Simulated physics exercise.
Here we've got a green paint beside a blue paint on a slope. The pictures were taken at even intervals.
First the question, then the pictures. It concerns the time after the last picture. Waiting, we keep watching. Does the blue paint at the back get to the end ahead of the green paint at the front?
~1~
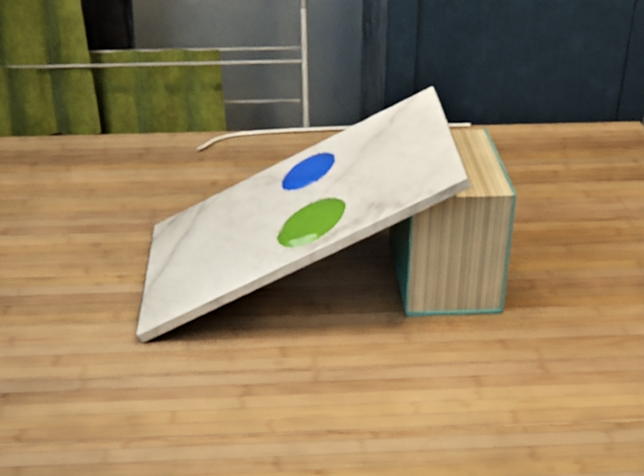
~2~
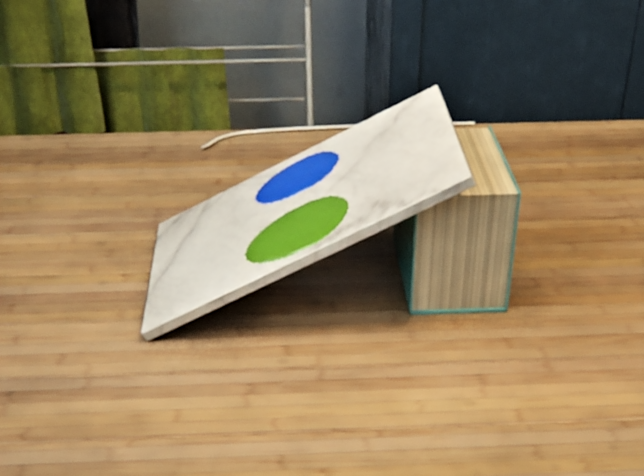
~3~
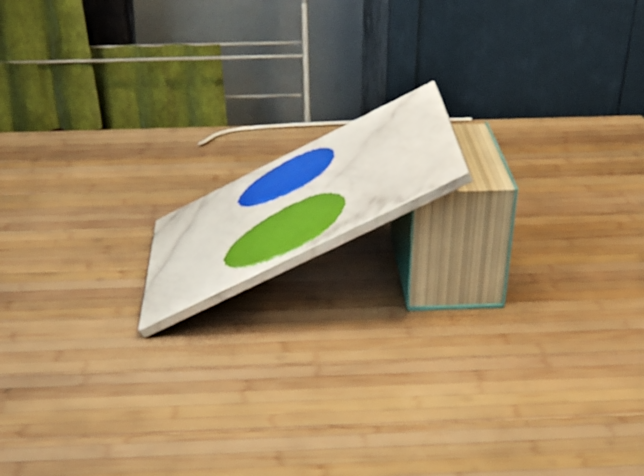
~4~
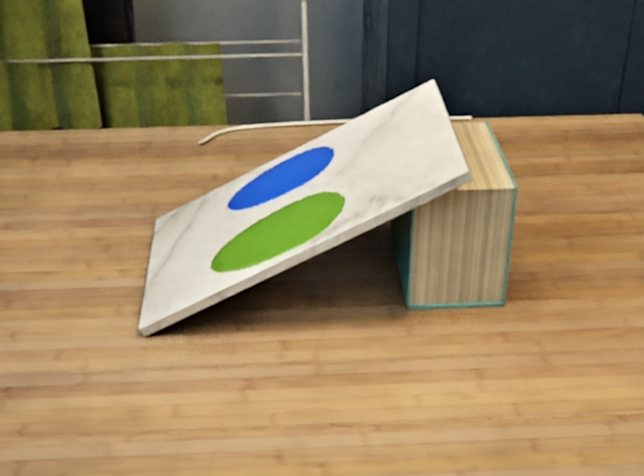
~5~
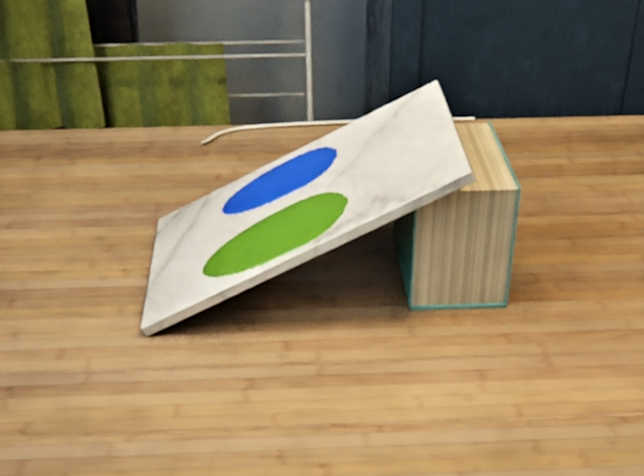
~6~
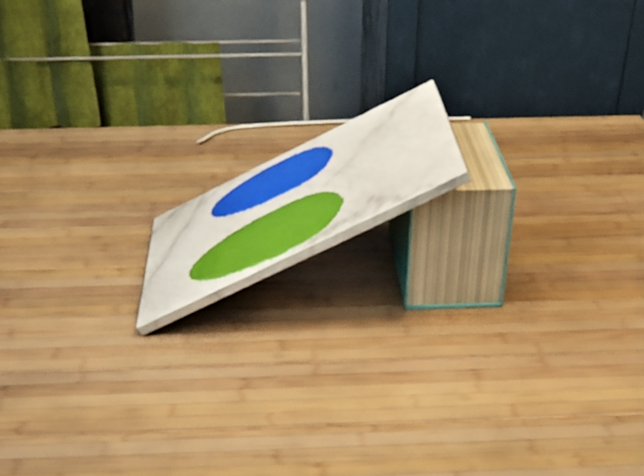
The winner is going to be the one that isn't at the rear.
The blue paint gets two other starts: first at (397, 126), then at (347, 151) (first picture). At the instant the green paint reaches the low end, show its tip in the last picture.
Roughly (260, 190) for the first start and roughly (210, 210) for the second.
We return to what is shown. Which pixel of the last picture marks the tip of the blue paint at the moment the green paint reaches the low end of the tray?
I'd put the front somewhere near (178, 227).
Soon after, the green paint is close to the edge; the blue paint is three quarters of the way down.
Later, the green paint is close to the edge; the blue paint is close to the edge.
In the end, the green paint is at the low edge; the blue paint is close to the edge.
